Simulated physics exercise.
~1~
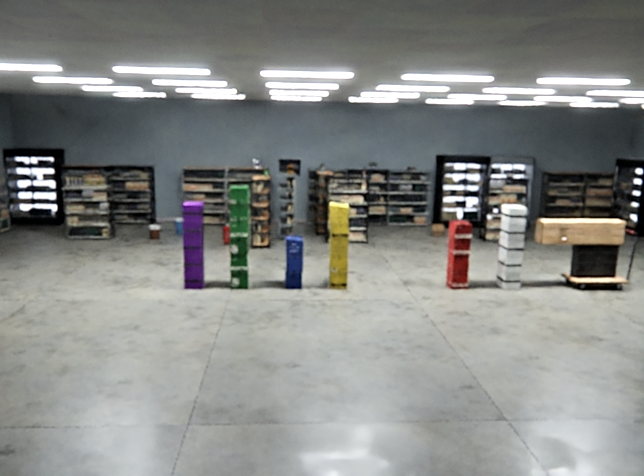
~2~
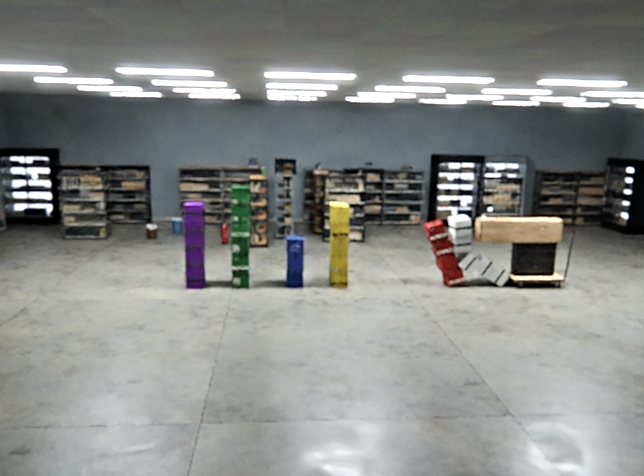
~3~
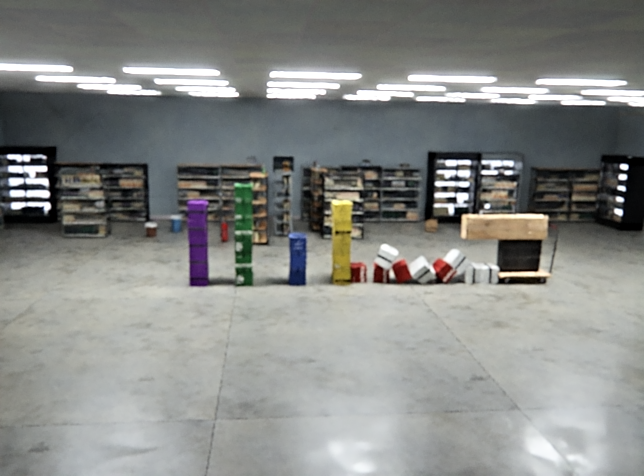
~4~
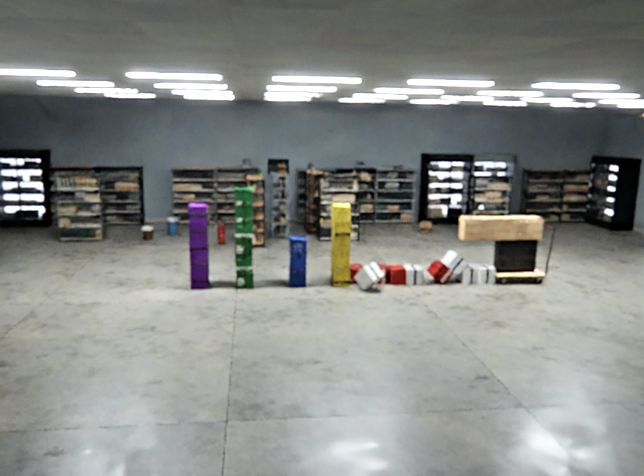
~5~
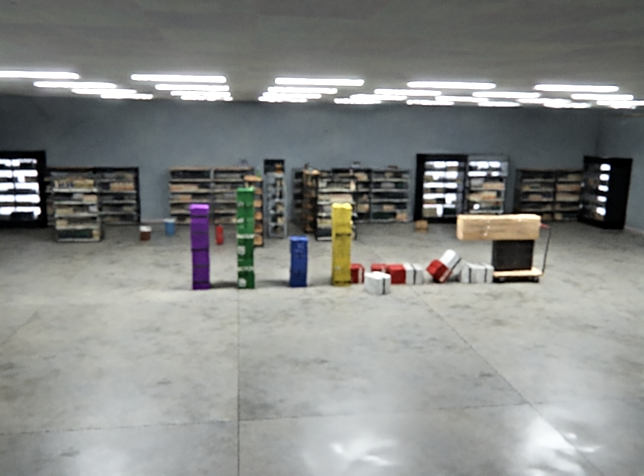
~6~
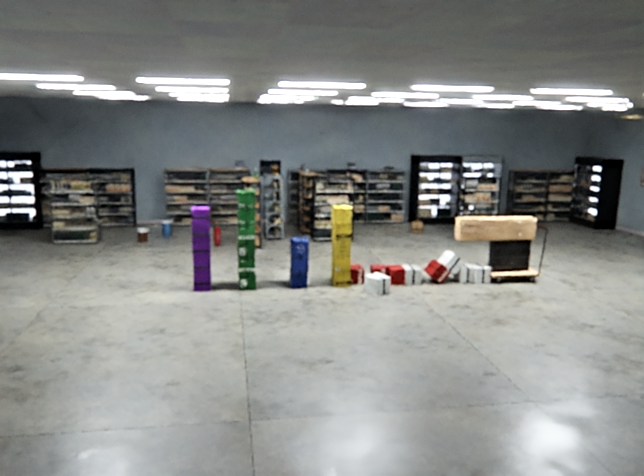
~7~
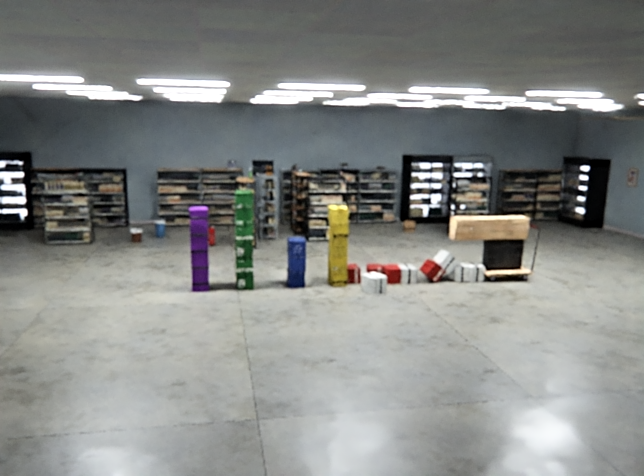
Loaded trolley rolling left into a white stack, which topples the red one beside it, leaving yellow, blue, green and purple standing.
